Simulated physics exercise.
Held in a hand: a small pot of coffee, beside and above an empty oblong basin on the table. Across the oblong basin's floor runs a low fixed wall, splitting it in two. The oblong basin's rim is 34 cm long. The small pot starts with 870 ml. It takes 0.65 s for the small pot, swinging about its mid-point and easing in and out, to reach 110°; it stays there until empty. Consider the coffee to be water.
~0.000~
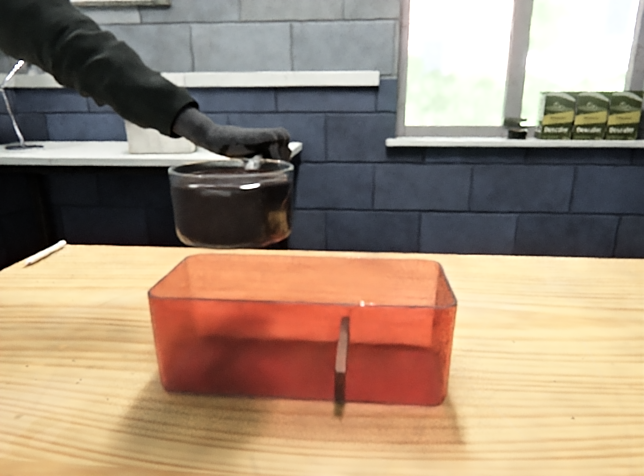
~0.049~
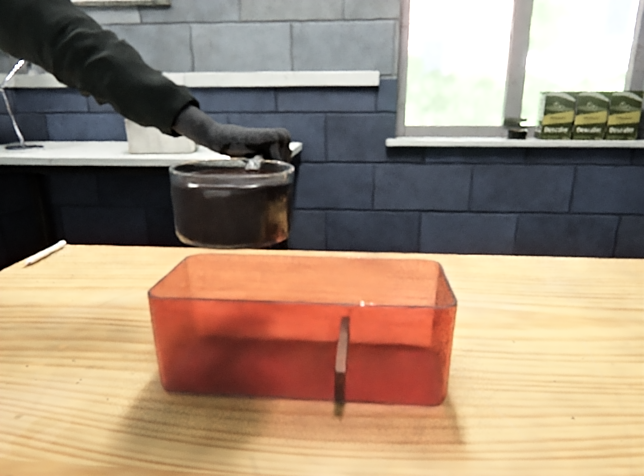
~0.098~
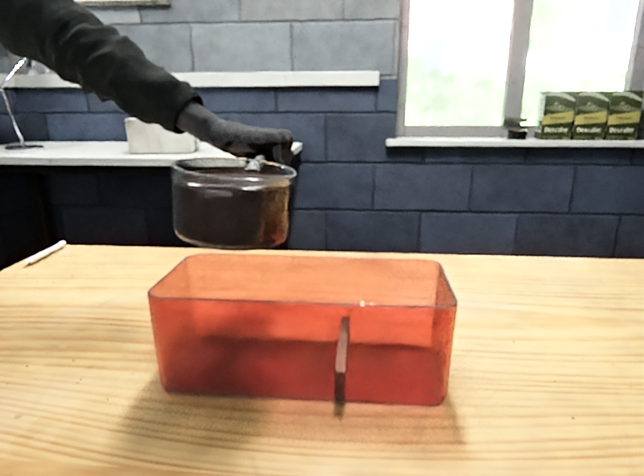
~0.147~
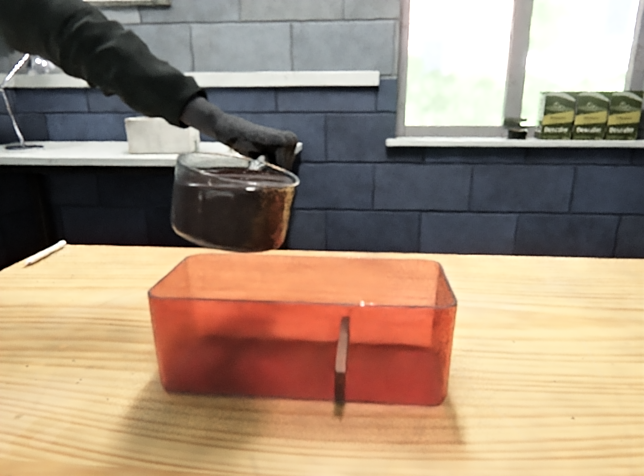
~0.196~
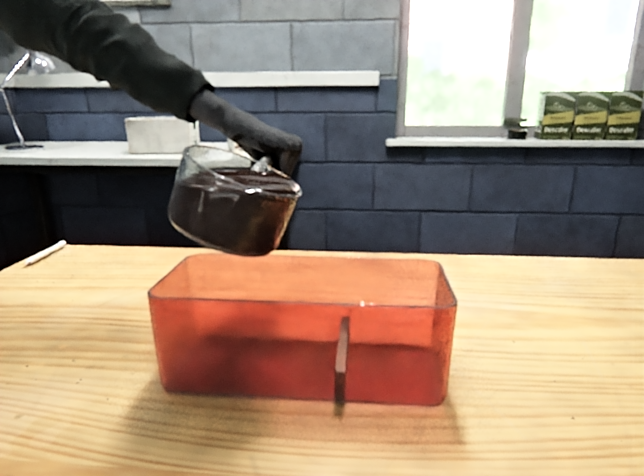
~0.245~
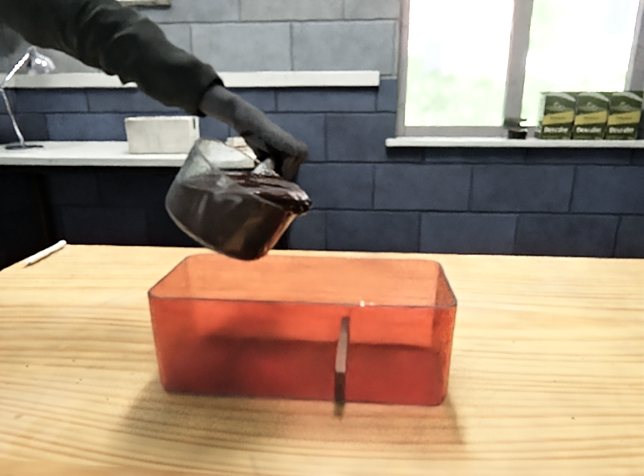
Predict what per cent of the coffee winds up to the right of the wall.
Roughly 34 per cent is past the wall.
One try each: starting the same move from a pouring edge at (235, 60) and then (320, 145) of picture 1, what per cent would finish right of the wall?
15 then 55 %.
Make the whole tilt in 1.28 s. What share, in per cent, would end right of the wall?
In that case, roughly 55 per cent.
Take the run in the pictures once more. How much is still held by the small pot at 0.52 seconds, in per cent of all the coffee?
Portion remaining: Approx. 26 per cent.
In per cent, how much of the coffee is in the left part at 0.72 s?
The left part holds close to 58 per cent.
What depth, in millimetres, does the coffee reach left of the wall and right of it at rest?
Left about 20 mm, right about 20 mm.
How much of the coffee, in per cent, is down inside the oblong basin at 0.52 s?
Estimate - around 48 in a hundred parts.
After 0.52 s the tilt is 99° and 27 per cent is still to pour, 24 is left of the wall and 25 right of it.
After 0.72 s the tilt is 110° and 4 per cent is still to pour, 58 is left of the wall and 35 right of it.
After 0.92 s the tilt is 110° and 0 per cent is still to pour, 62 is left of the wall and 34 right of it.
After 1.15 s the tilt is 110° and 0 per cent is still to pour, 64 is left of the wall and 34 right of it.
In the end 64 per cent lies left of the wall, 34 right of it and 2 outside.
